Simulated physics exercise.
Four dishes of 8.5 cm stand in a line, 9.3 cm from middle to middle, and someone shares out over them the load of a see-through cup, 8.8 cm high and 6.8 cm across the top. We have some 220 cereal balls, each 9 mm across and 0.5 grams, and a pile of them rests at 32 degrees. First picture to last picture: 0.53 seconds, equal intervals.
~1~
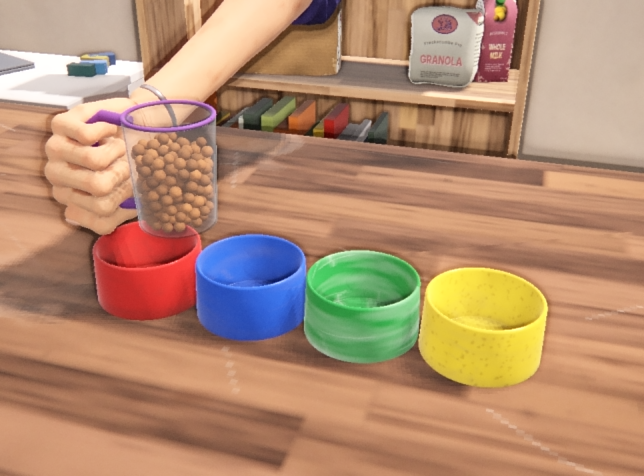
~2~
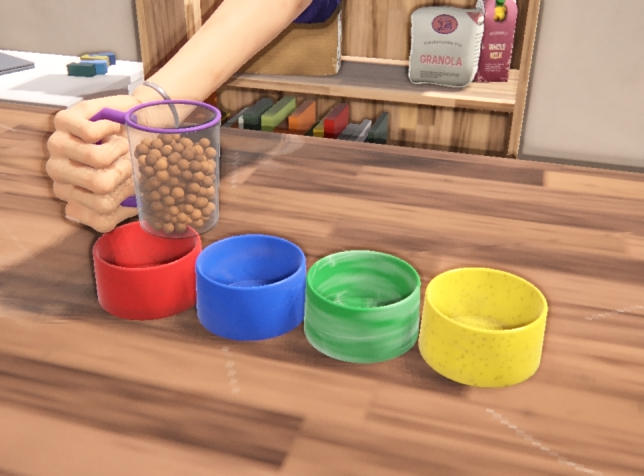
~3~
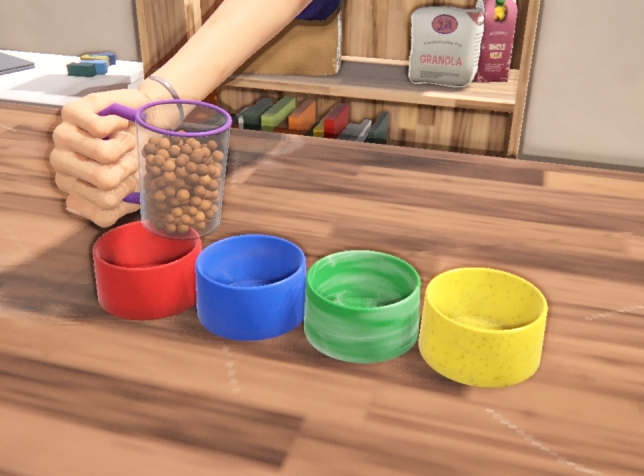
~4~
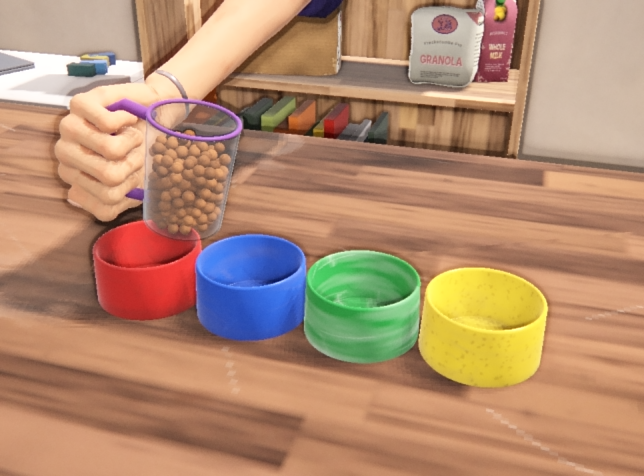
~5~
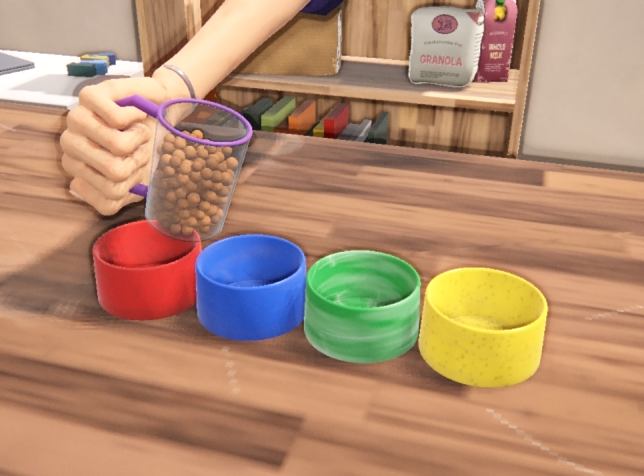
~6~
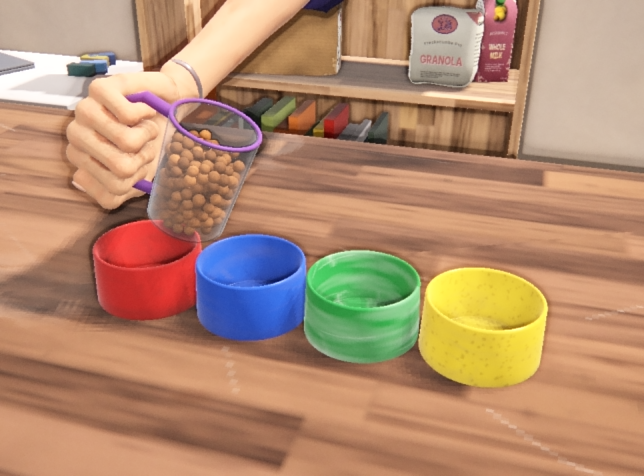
A hand slowly tilting a clear cup of brown balls rightward above red, blue, green and yellow dishes on a wooden counter.
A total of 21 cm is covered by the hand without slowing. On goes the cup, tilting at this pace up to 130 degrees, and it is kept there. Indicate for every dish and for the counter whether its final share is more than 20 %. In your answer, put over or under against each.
Red - under; blue - under; green - over; yellow - under; counter - under.
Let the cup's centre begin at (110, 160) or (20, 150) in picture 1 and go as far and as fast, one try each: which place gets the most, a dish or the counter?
Largest amount - try one: Green, try two: Blue.
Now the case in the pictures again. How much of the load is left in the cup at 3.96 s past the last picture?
Some 0 %.
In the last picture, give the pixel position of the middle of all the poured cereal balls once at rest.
Approximately (374, 304) in the last picture.
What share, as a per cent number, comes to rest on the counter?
Estimate: Close to 5 %.
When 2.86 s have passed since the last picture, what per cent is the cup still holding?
Roughly 0 per cent, I'd say.
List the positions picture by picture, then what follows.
Cup at (174, 170), tilt 0 degrees, lip at (210, 120), moved 0.0 cm; middle of the pieces at (176, 181); red dish at (147, 244); blue dish at (251, 260); green dish at (363, 279); yellow dish at (486, 298), in the first frame.
Cup at (176, 170), tilt 2 degrees, lip at (215, 122), moved 0.2 cm; middle of the pieces at (179, 182), in the second frame.
Cup at (182, 171), tilt 7 degrees, lip at (226, 127), moved 0.7 cm; middle of the pieces at (184, 182), in the third frame.
Cup at (188, 172), tilt 12 degrees, lip at (237, 133), moved 1.3 cm; middle of the pieces at (189, 183), in the fourth frame.
Cup at (195, 172), tilt 17 degrees, lip at (247, 139), moved 1.8 cm; middle of the pieces at (194, 184), in the fifth frame.
Cup at (201, 173), tilt 21 degrees, lip at (257, 145), moved 2.3 cm; middle of the pieces at (199, 185); red dish at (147, 244); blue dish at (251, 260); green dish at (363, 279); yellow dish at (486, 298), in the sixth frame.
Then, 1.71 s after the last picture, tilt 100 degrees; cup holds 95 %, green 5 %.
Then, 2.86 s after the last picture, tilt 130 degrees; cup holds 0 %, green 95 %.
Then, 3.96 s after the last picture, tilt 130 degrees; cup holds 0 %, green 95 %.
In the end, red 0 %, blue 0 %, green 95 %, yellow 0 %, counter 5 %.
